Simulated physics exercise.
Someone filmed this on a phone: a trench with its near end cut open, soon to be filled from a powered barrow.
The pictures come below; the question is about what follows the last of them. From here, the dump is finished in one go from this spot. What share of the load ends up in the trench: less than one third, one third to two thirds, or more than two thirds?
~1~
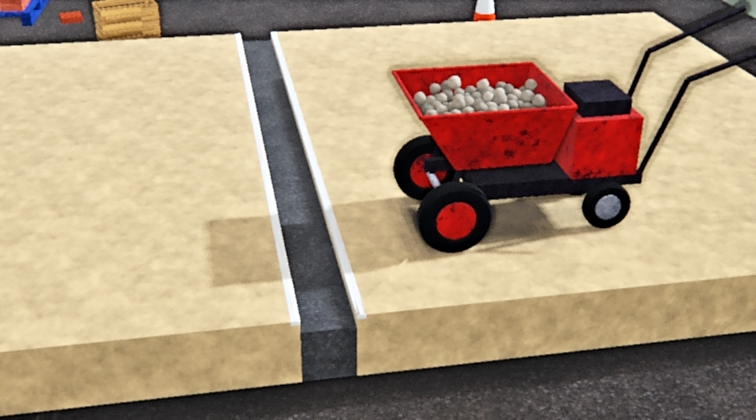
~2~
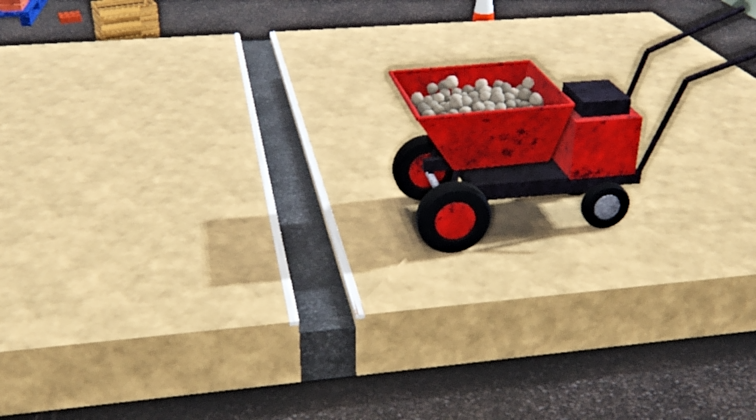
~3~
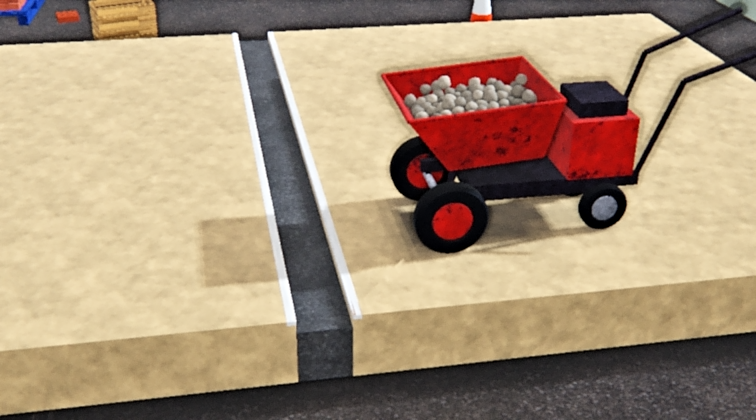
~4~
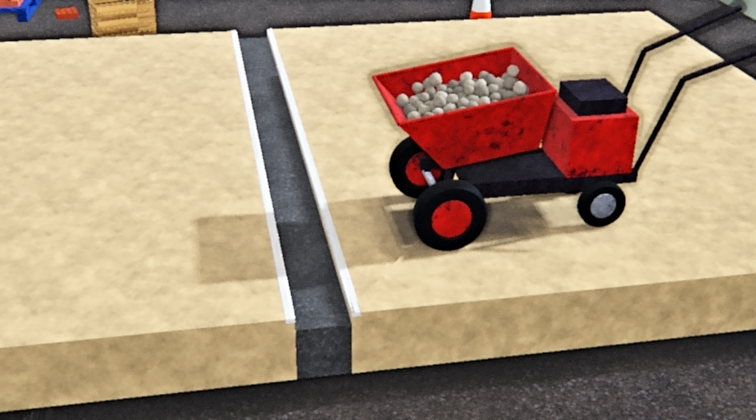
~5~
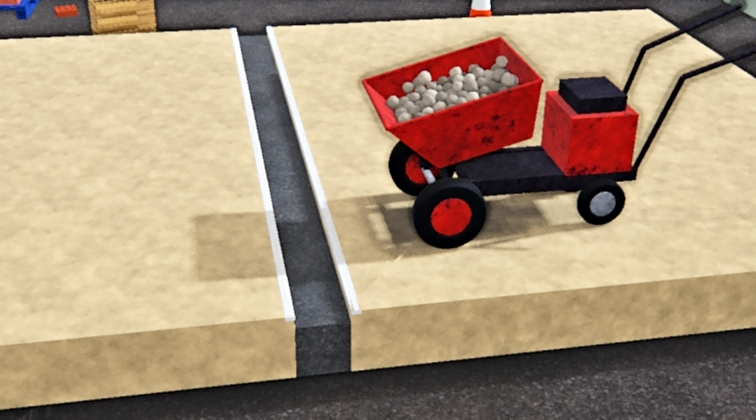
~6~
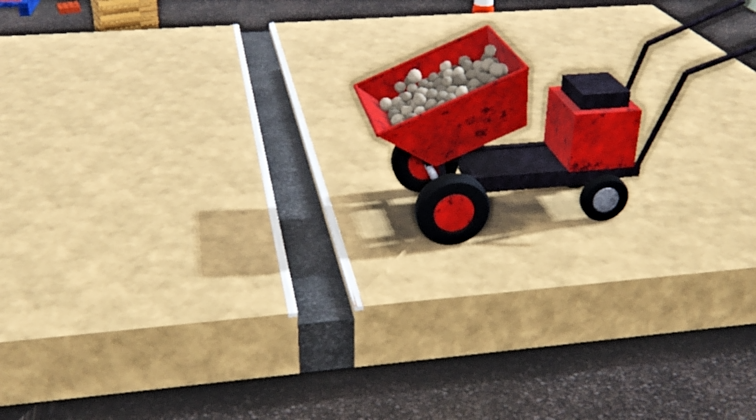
Partly in, a third to two thirds.
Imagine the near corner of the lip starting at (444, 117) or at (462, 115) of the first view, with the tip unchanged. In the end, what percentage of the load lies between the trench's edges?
Approximately 50 per cent and 40 per cent, in that order.
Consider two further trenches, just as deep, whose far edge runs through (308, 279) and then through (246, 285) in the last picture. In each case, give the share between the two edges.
Around 30 percent first, around 80 percent second.
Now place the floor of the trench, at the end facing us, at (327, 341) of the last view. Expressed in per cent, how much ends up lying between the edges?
I'd guess close to 80 percent.
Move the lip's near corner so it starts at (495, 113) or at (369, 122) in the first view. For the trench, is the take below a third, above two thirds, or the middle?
One: Under a third. Two: Below one third.
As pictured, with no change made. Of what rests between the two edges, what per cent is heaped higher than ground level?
55 in a hundred.
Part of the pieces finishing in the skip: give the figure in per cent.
Roughly 30 per cent.
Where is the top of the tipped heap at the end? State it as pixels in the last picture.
Near (300, 204).
Just after the last frame, skip tipped steeply; every one in the skip.
A moment on, skip tipped right over; the larger part in the skip; about a tenth in or heaped over the trench; just a few beyond it; just a few falling.
Further on, skip tipped right over; roughly a third in the skip; roughly half in or heaped over the trench; about a tenth beyond it.
When it is over, skip tipped right over; roughly a third in the skip; roughly half in or heaped over the trench; roughly a quarter beyond it.
